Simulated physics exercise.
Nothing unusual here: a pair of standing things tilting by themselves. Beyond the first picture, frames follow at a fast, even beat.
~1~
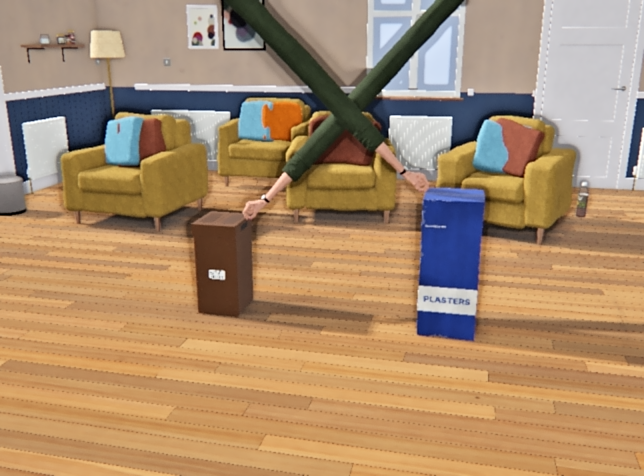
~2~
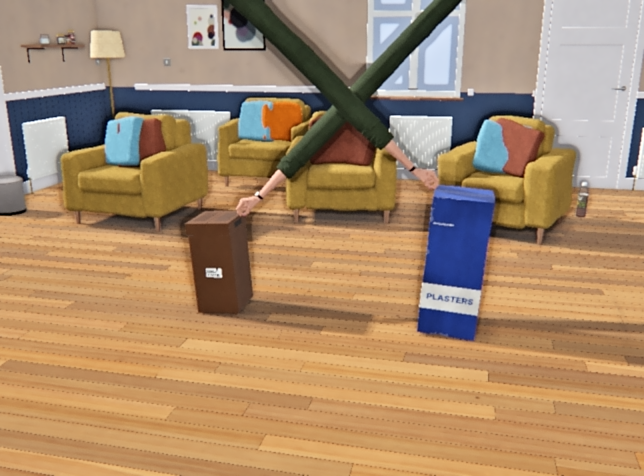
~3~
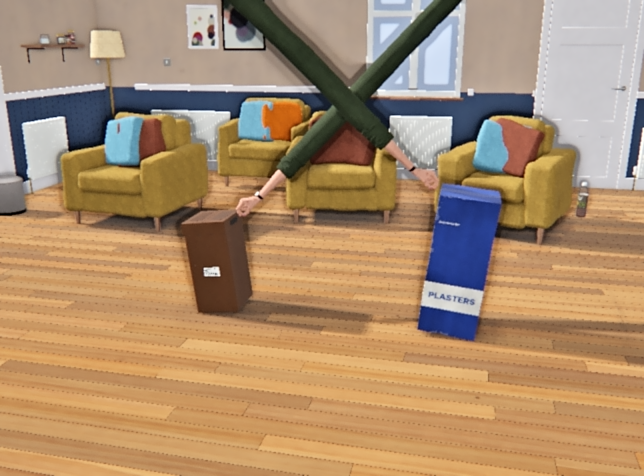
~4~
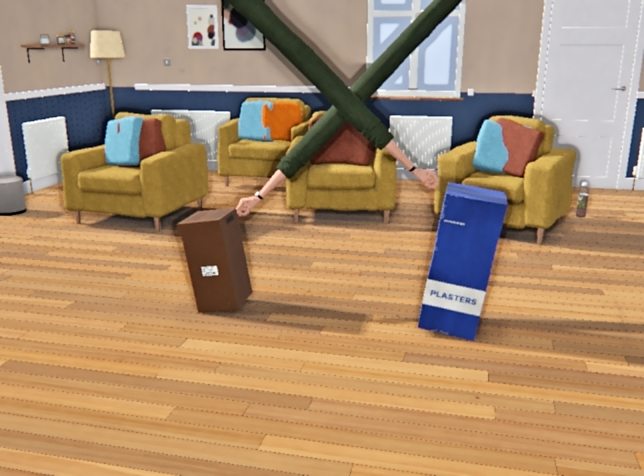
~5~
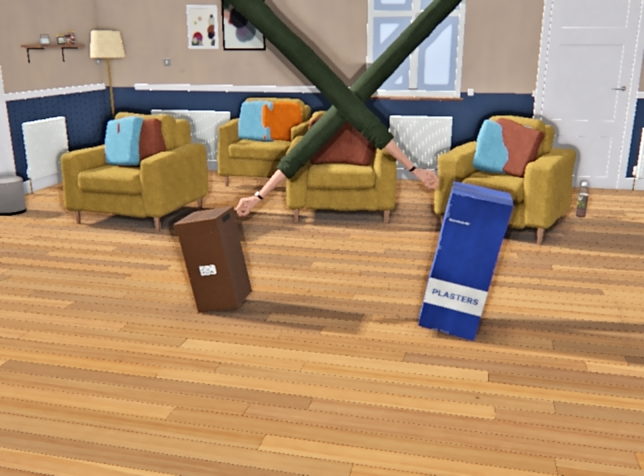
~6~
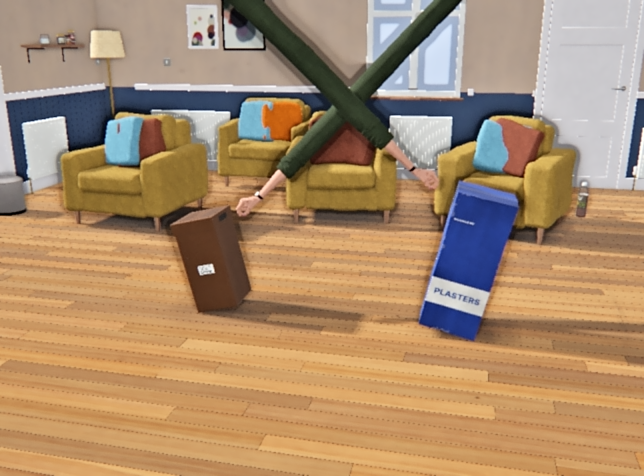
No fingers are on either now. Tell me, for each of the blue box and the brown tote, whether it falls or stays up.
Result: The blue box will tip over. The brown tote will tip over.
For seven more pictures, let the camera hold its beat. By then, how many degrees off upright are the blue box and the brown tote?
Tilts at that frame: 25° and 25°.
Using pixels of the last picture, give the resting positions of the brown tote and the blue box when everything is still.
Roughly (163, 281) for the first and roughly (551, 311) for the other.
Then, 0.28 s later than the last frame, blue box 38° off upright near (501, 264); brown tote 40° off upright near (192, 258).
When it is over, the blue box falls over, near (551, 311); the brown tote falls over, near (163, 281).
